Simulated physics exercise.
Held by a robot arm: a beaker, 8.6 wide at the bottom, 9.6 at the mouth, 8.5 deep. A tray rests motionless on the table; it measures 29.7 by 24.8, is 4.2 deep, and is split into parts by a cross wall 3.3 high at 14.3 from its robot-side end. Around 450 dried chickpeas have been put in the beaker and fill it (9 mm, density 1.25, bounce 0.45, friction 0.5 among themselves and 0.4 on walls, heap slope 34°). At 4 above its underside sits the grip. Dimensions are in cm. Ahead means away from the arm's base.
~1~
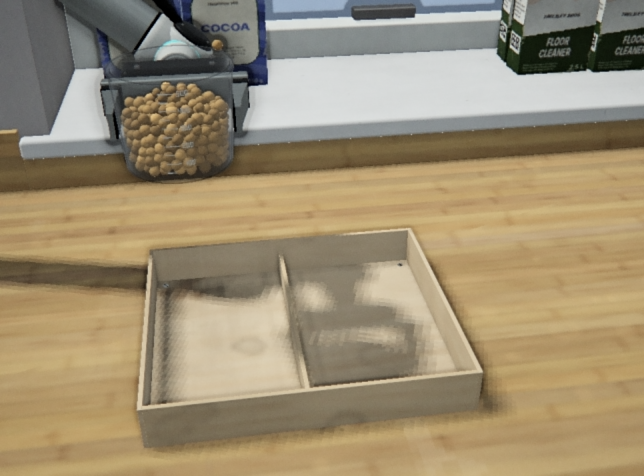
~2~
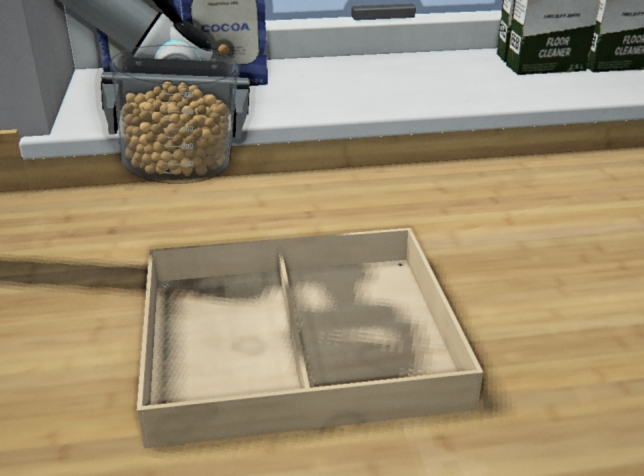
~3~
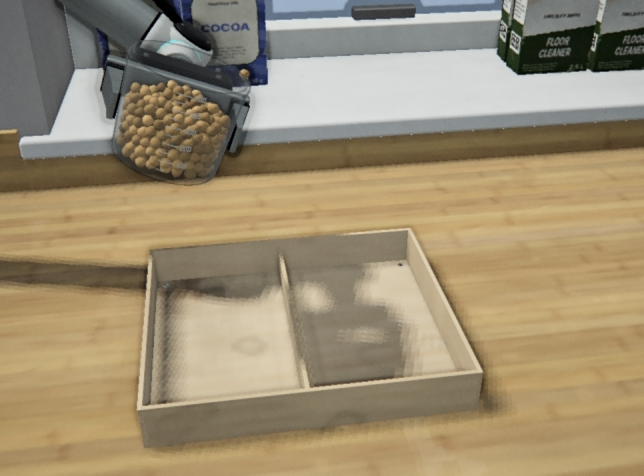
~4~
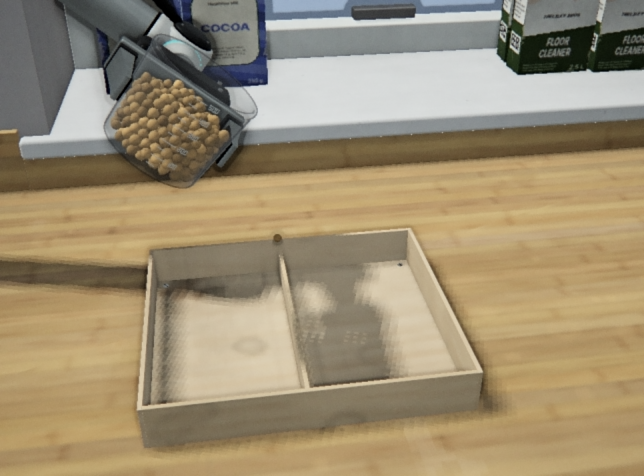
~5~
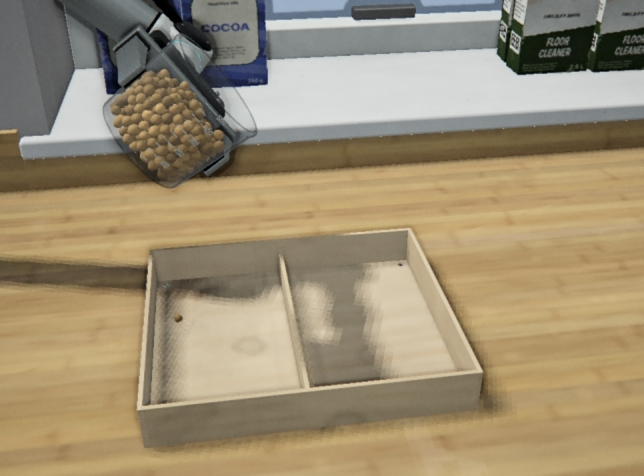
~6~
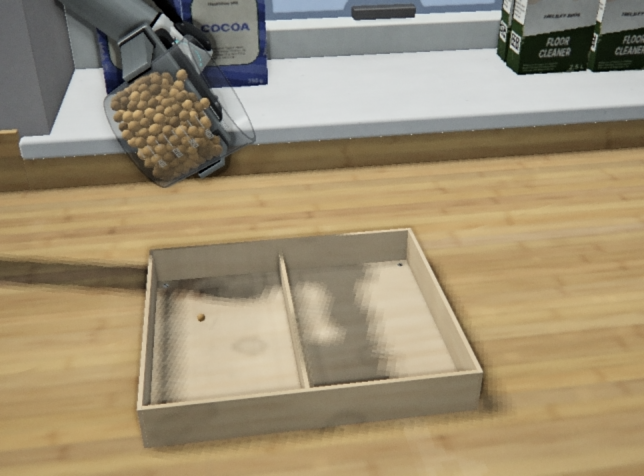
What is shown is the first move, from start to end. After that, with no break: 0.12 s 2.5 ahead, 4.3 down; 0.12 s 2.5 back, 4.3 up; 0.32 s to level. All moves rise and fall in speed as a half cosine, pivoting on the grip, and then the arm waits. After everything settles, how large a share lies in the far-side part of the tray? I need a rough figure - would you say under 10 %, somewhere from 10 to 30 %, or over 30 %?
I would say under 10 %.
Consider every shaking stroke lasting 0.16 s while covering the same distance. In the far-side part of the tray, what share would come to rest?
I'd expect some 0 per cent.
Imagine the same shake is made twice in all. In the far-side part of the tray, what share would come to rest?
5 per cent or so.
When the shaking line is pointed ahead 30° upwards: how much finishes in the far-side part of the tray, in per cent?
Result: Approx. 40 %.
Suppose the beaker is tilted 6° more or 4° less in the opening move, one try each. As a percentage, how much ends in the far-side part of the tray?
5 and 5 percent.
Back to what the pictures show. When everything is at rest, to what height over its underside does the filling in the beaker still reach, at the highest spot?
About 8.5 cm.
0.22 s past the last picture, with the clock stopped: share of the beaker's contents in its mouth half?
Estimate: Around 35 %.
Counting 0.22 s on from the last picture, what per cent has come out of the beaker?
Roughly 0 per cent by then.
Then, 0.22 s later, tilted 60° forward, highest piece 27 above the table; 441 in the beaker, 1 in the robot-side part, 9 in flight or on a rim.
Then, 0.45 s later, tilted 16° forward, highest piece 29 above the table; 432 in the beaker, 15 in the far-side part, 2 in the robot-side part, 2 in flight or on a rim.
Then, 0.76 s later, level, highest piece 30 above the table; 432 in the beaker, 16 in the far-side part, 2 in the robot-side part, 1 on the table or floor.
Then, 1.81 s later, level, highest piece 30 above the table; 432 in the beaker, 16 in the far-side part, 2 in the robot-side part, 1 on the table or floor.
At rest, 432 in the beaker, 16 in the far-side part, 2 in the robot-side part, 1 on the table or floor. That is 4 % in the far-side part of the tray.
